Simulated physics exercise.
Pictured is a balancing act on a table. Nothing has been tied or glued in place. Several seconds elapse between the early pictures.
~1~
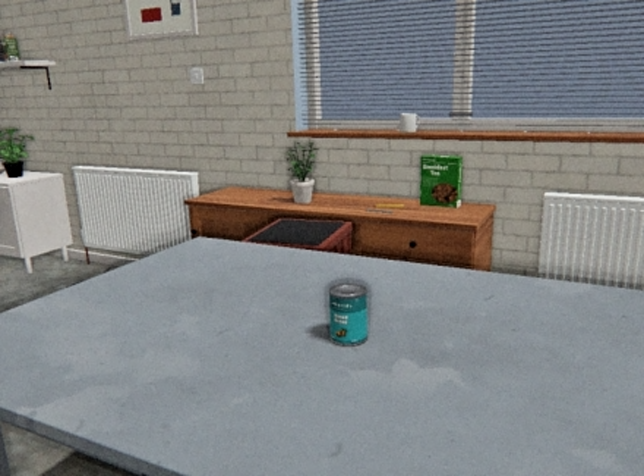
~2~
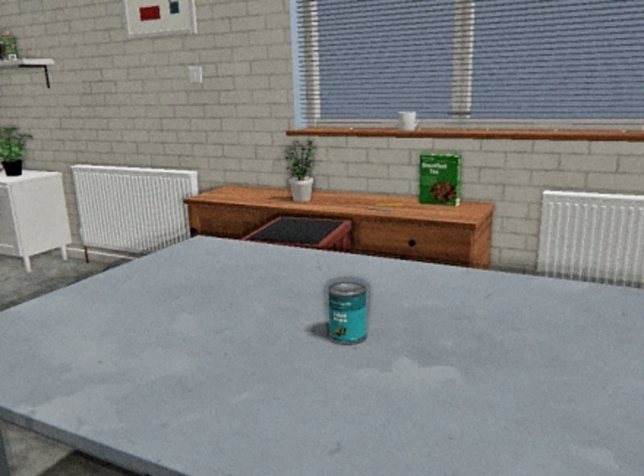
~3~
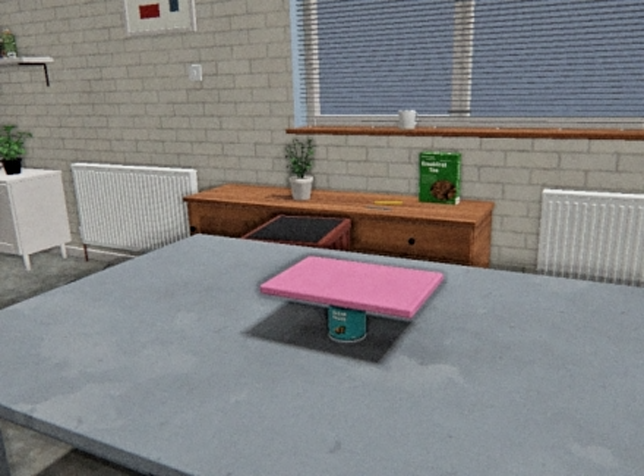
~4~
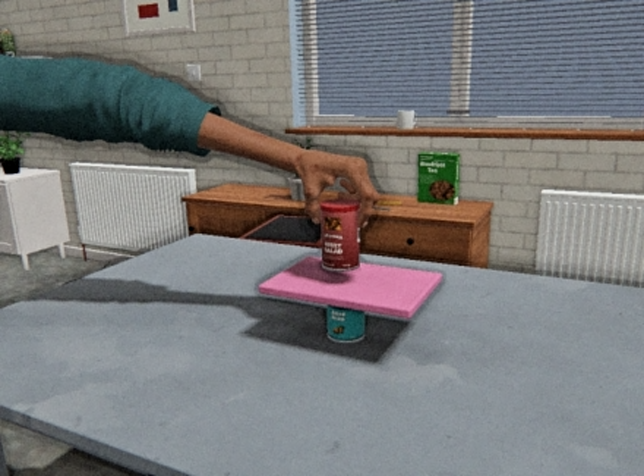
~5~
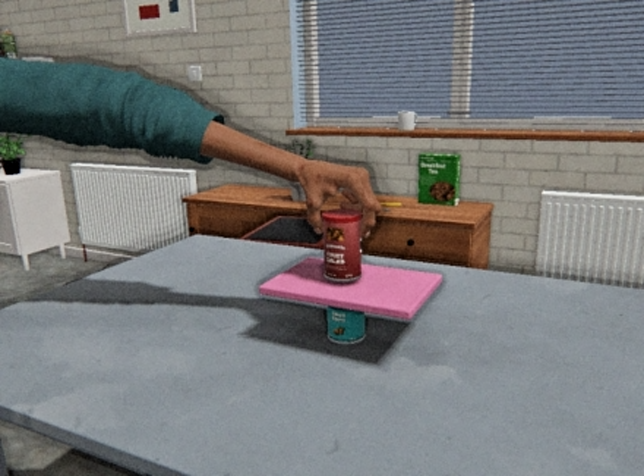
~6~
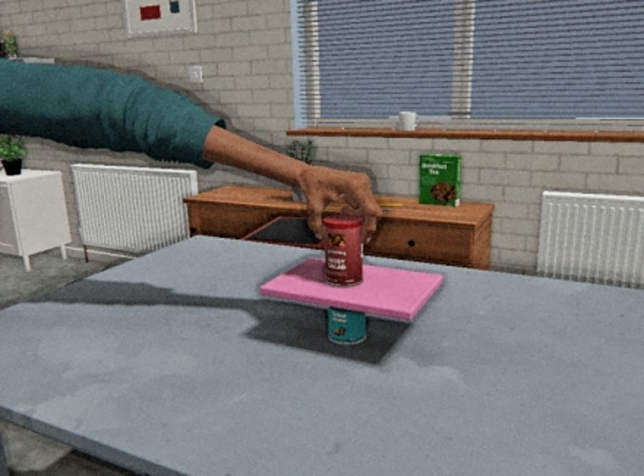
The clip opens on a turquoise tin standing alone on a grey table, and then a pink board appears lying flat on top of it. A hand in a dark green sleeve, reaching in from the left, holds a red tin above the board and lowers it slightly onto the surface, keeping its grip.
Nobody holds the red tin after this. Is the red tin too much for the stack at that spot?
Seems it proves sturdy enough.
Then, 0.80 s on from there, no change.
Then, 1.80 s on from there, things are still on the move.
In the end, all 3 unmoved. At the end, from the last picture's camera, red tin near (344, 251). The stack keeps its balance.
